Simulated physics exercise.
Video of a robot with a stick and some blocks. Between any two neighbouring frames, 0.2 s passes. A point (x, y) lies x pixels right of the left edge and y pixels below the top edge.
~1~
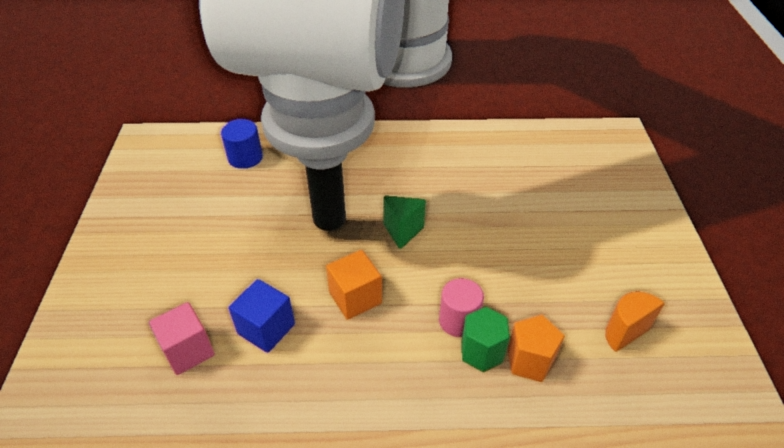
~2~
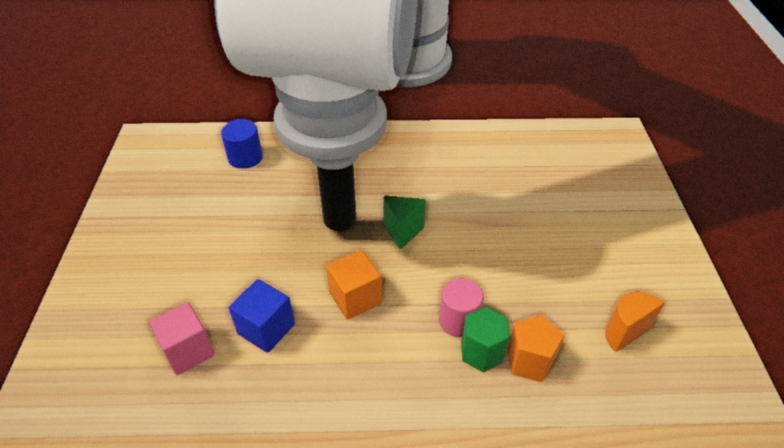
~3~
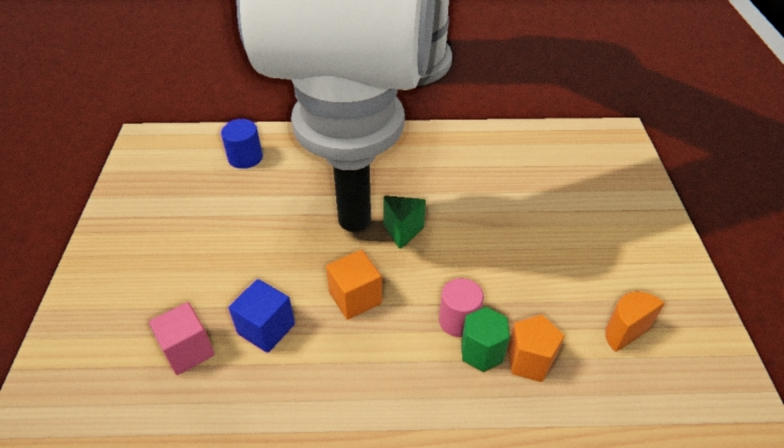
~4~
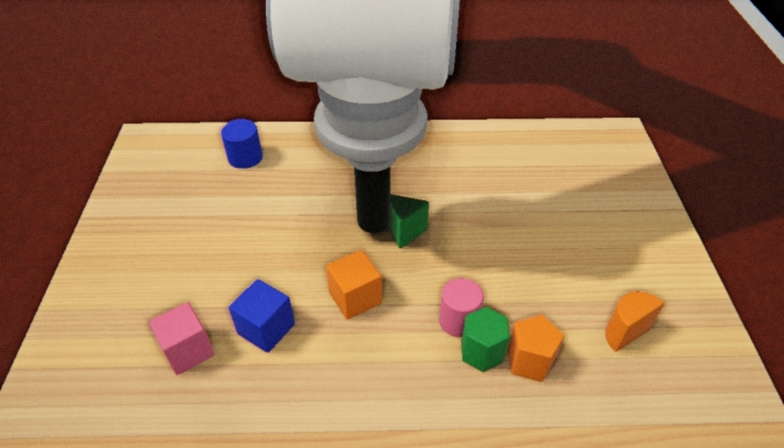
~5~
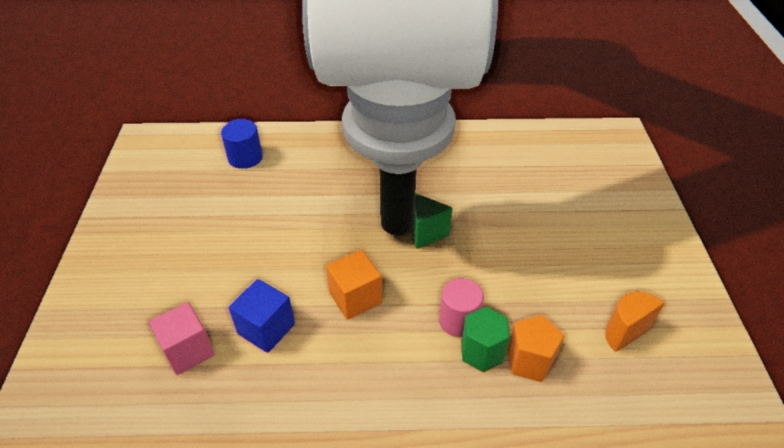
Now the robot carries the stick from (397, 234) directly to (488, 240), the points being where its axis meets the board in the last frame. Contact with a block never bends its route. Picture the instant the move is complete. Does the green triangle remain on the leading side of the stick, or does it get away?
The stick still has it in front.
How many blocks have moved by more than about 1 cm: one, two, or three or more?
Moved: 1.
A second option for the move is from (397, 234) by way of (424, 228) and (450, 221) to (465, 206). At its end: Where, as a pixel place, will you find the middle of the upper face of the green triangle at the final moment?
I think it will end close to (484, 203).
On the path given first. Halfway along, stick at (445, 229); green triangle at (478, 211).
At the end, stick at (490, 231); orange square piece still; green triangle at (525, 215).
